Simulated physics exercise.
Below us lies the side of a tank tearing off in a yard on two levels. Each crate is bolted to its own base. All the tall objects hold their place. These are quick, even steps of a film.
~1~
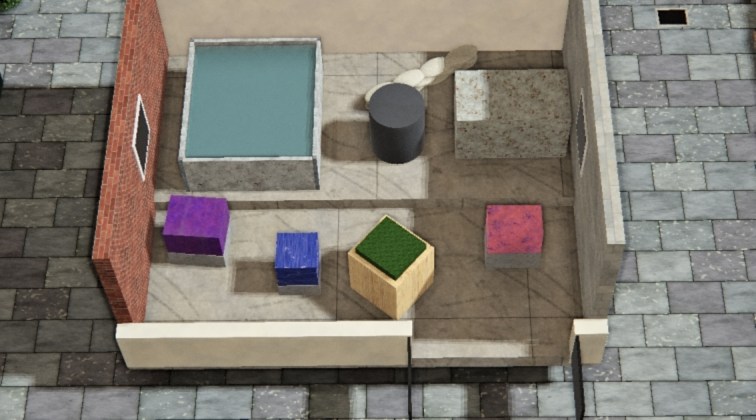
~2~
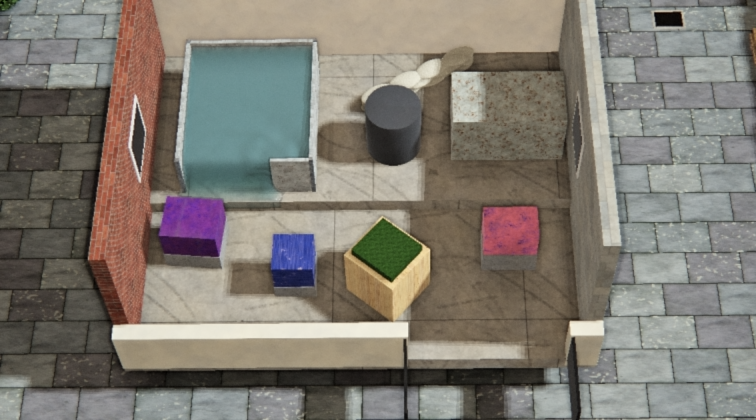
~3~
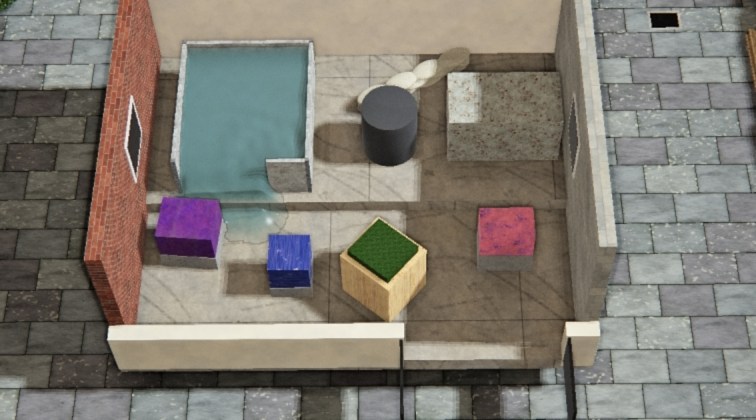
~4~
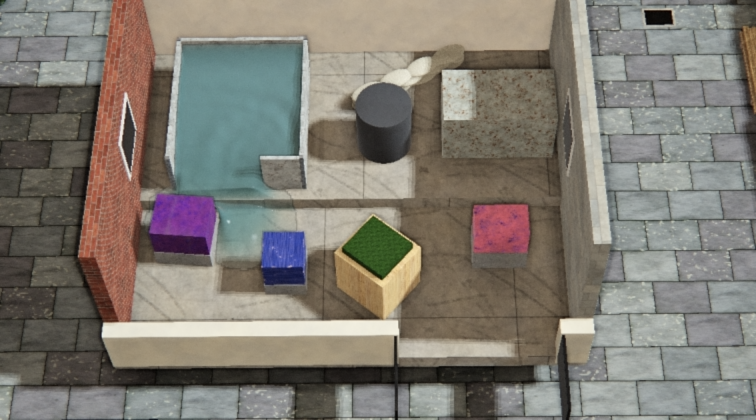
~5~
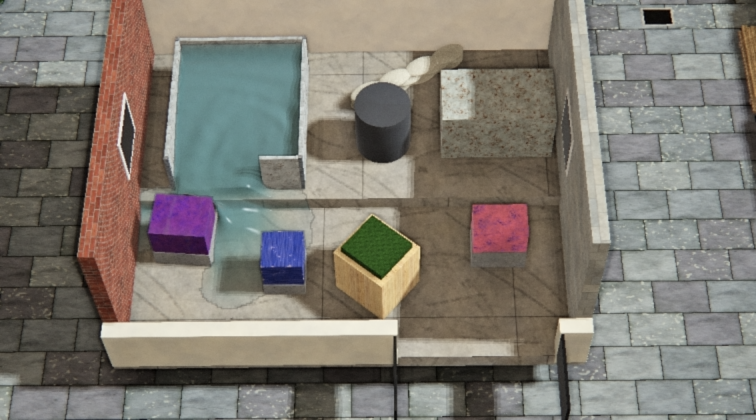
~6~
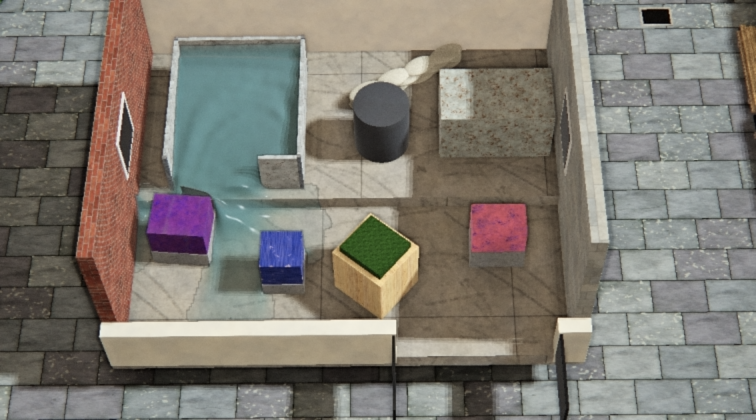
In a walled yard on two levels, part of the front side of a full tank opens, and water pours out, spreading over the lower paving between the purple and blue blocks while the tall objects stay in place.
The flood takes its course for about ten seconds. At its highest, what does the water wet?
One by one: The pink crate stays dry; the purple crate gets wet; the blue crate gets wet.
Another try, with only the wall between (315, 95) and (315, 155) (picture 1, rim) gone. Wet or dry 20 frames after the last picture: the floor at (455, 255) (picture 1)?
Verdict: Flooded.
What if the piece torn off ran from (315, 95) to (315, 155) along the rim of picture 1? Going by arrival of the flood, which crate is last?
Last comes the purple one.
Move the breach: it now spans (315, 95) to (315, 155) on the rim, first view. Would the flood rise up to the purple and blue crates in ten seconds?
Then: The purple one escapes it, the blue one stays dry.
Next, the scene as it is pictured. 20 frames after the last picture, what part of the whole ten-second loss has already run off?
Near 5 in a hundred.
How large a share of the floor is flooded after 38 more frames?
Close to 70 %.
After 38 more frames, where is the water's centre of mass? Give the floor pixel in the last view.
Around (304, 235).
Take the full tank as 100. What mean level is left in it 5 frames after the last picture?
Close to 64 %.
A moment on, water covers 30 % of the floor; the pink crate not reached, the purple crate water round its plinth, the blue crate water round its plinth.
Next, water covers 45 % of the floor; the pink crate water round its plinth, the purple crate water round its plinth, the blue crate water round its plinth.
Then, water covers 60 % of the floor; the pink crate water round its plinth, the purple crate water round its plinth, the blue crate water round its plinth.
Later, water covers 70 % of the floor; the pink crate water round its plinth, the purple crate water round its plinth, the blue crate water round its plinth.
In the end, water covers 75 % of the floor; the pink crate stayed above the water, the purple crate was topped, the blue crate was topped.
